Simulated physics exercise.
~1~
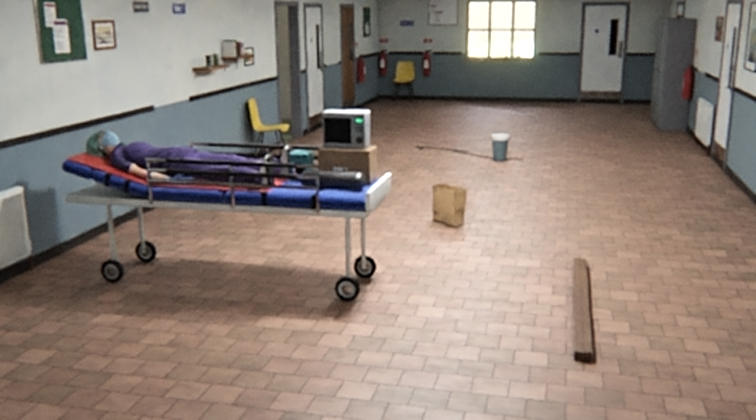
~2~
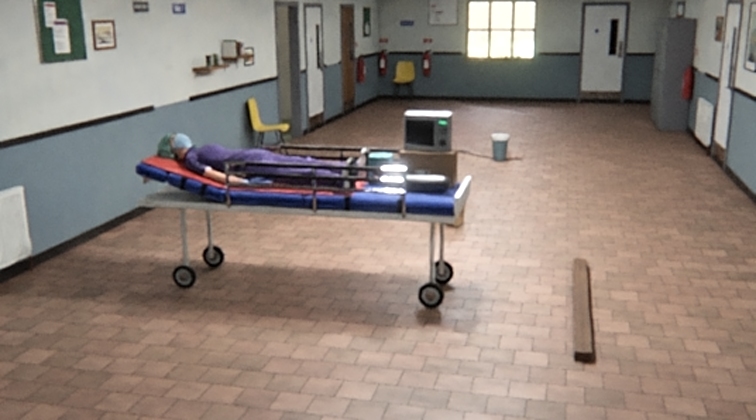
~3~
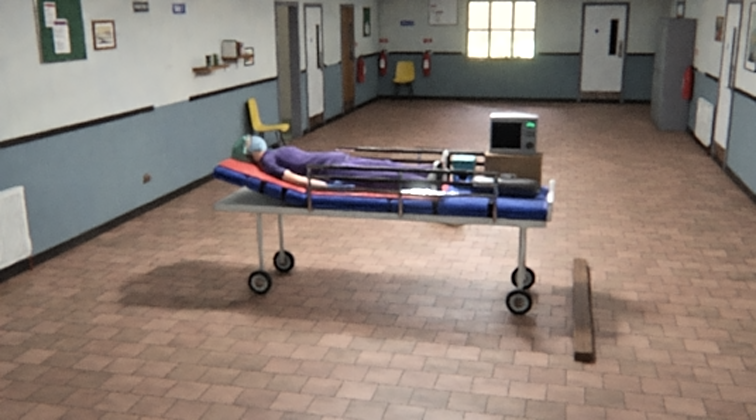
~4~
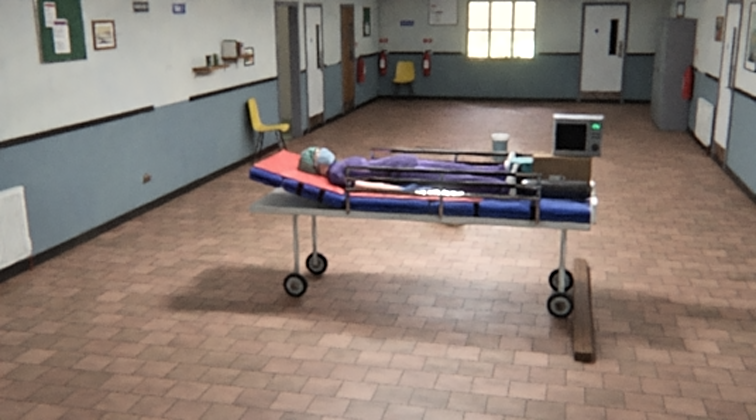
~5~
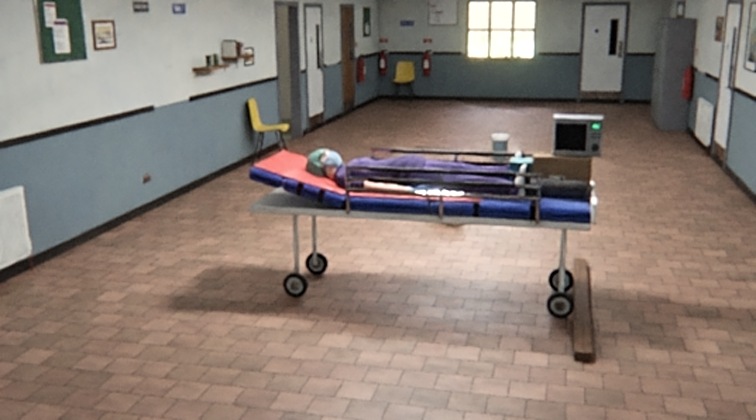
In a tiled hall with blue and white walls, a limp person in purple lies on a wheeled trolley, head to the left, with a monitor and other loose gear near the feet. The trolley rolls right across the floor, passing a cardboard box and a bucket, towards a long brown sill. Its right-hand wheels reach the sill and it stops, staying level. The person slides very slightly further right along the blue and red mattress. The monitor stays upright and the rest of the gear remains aboard, with the person still lying on the trolley.
